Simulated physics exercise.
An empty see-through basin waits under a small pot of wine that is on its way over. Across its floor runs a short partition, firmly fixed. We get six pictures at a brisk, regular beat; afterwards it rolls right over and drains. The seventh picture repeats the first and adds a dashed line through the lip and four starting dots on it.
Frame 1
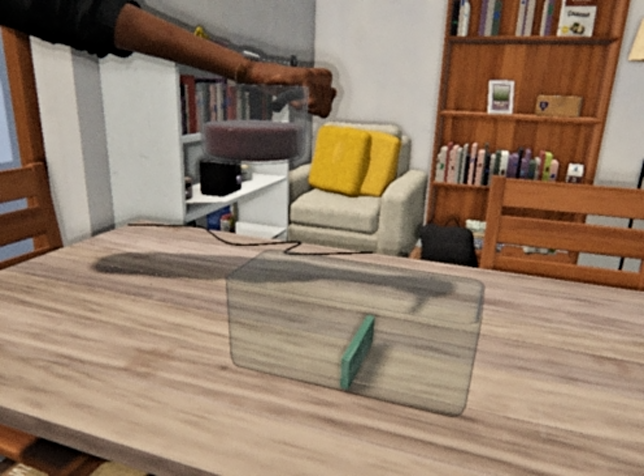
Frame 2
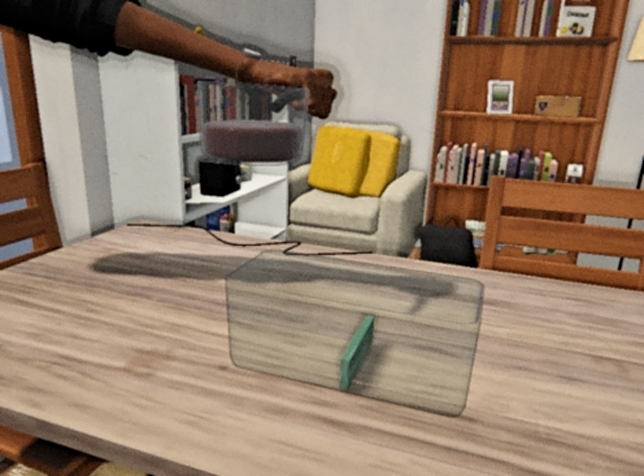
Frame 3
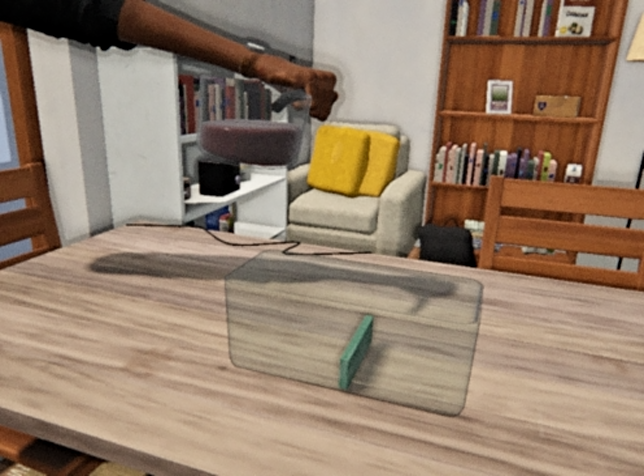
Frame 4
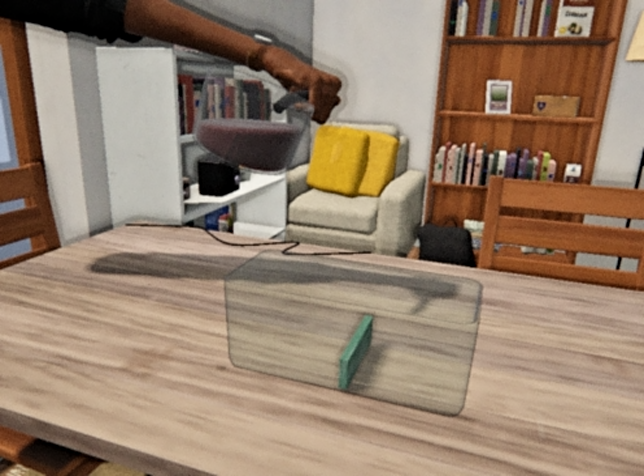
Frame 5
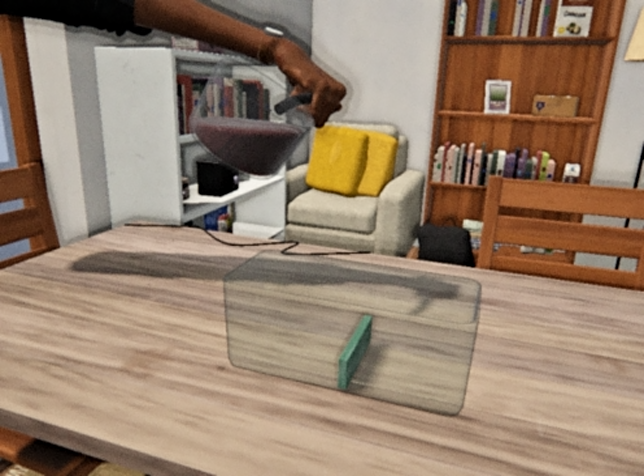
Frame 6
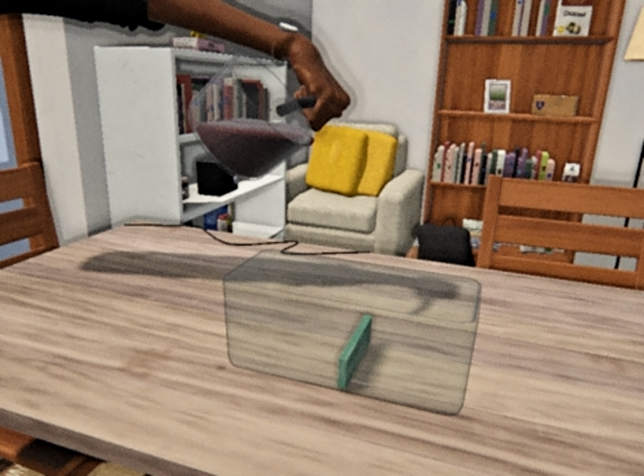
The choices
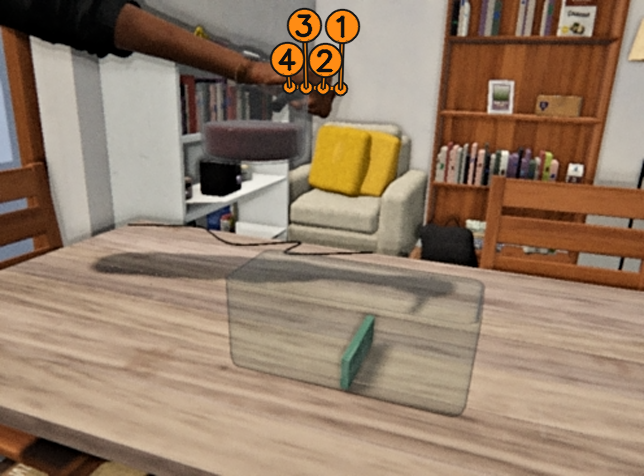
A dark-sleeved arm reaches in from the upper left, holding a small see-through pot of dull purplish-red wine above a pale wooden table, where a clear basin with a short green partition sits empty. The fixed view looks across the tabletop towards yellow cushions on a light armchair, between white and brown bookshelves. The hand gradually tilts the pot rightward until wine just crosses its lip.
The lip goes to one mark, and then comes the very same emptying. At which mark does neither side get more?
The best place is 2.
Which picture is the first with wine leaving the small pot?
In picture 6.
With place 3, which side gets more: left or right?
The left one.
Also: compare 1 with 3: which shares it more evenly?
3.
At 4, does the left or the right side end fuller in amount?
More ends on the left.
In orange, 1 at (340, 88); 2 at (323, 88); 3 at (306, 87); 4 at (289, 86).
With 1, about 7 % ends left of the wall and 92 % right of it.
With 2, about 41 % ends left of the wall and 58 % right of it.
With 3, about 81 % ends left of the wall and 17 % right of it.
With 4, about 94 % ends left of the wall and 3 % right of it.
